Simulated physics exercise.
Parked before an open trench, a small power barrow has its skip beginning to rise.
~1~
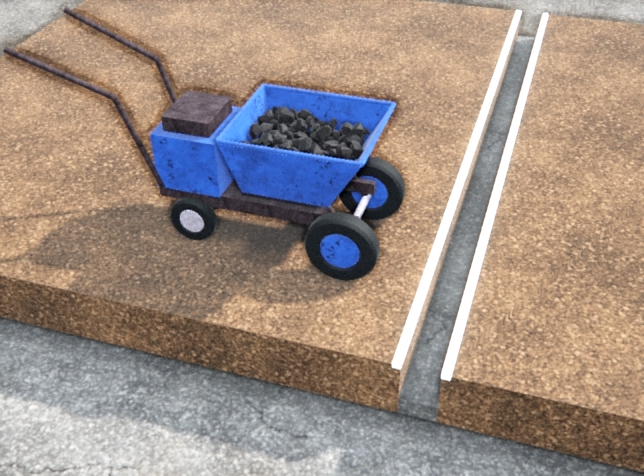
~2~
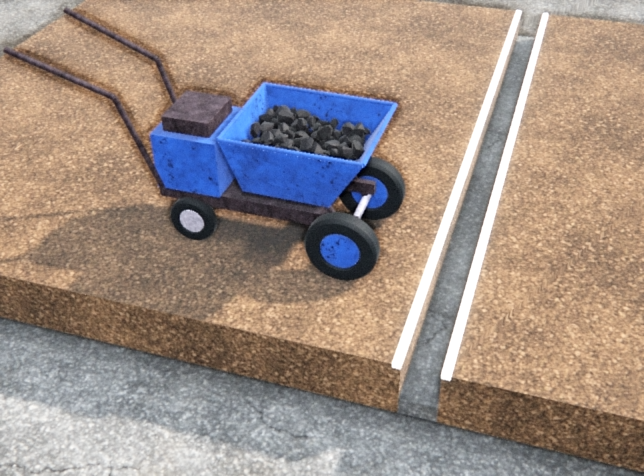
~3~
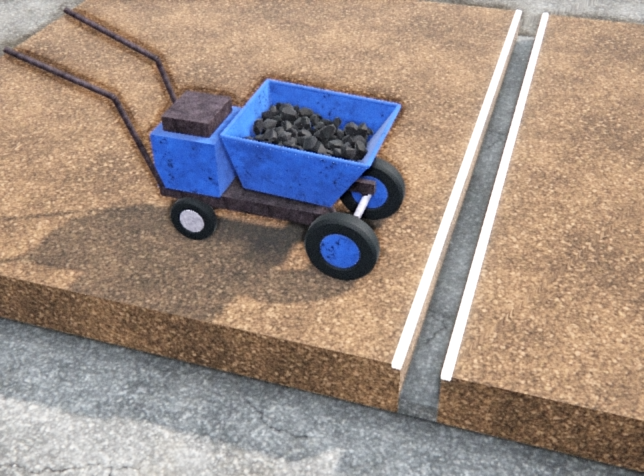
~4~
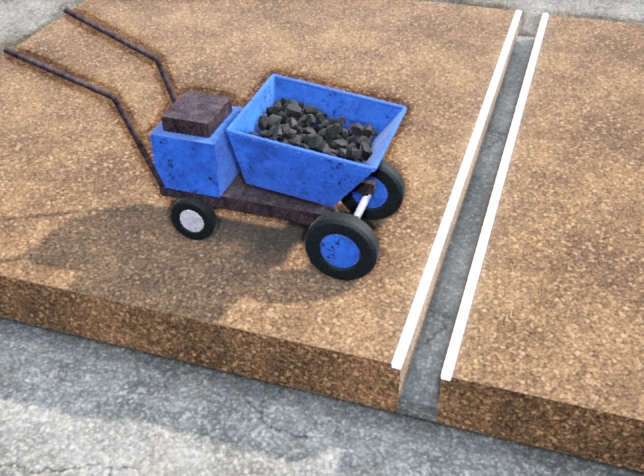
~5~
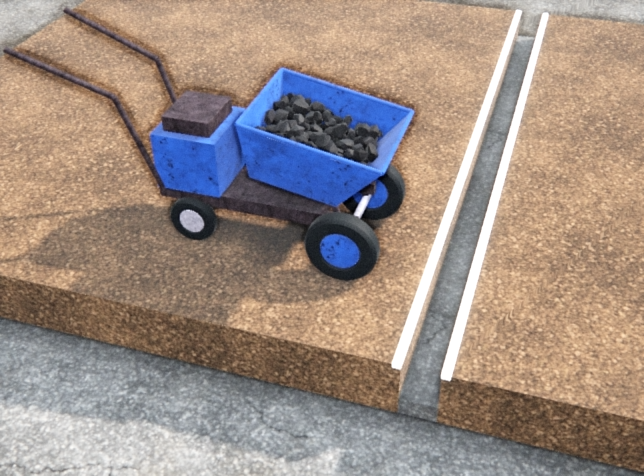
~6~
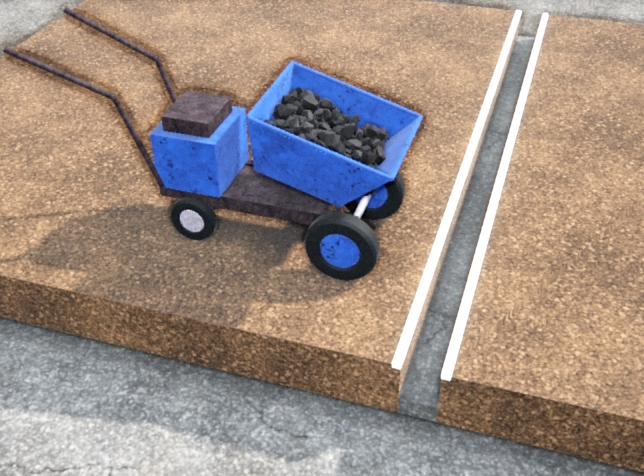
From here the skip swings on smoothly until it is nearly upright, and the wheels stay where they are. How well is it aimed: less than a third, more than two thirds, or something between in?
Result: A middle part from a third to two thirds reaches the trench.
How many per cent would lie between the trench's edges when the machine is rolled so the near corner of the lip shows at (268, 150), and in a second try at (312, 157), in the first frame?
Approximately 30 per cent and 70 per cent, in that order.
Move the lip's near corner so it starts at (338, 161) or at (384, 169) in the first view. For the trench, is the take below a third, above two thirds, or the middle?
So the first position comes out as more than two thirds, the second as under a third.
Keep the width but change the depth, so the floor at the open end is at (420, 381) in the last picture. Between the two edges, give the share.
40 %.
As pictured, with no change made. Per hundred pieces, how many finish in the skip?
Close to 5 in a hundred.
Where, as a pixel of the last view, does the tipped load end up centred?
About pixel (466, 268).
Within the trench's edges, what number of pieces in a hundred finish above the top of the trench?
I'd put it near 10 in a hundred.
Just after the last frame, skip tipped steeply; every one in the skip.
A moment on, skip tipped right over; almost all in the skip; just a few in or heaped over the trench; about a tenth beyond it; just a few falling.
Further on, skip tipped right over; roughly a quarter in the skip; roughly a quarter in or heaped over the trench; roughly half beyond it.
When it is over, skip tipped right over; just a few in the skip; roughly half in or heaped over the trench; roughly half beyond it.
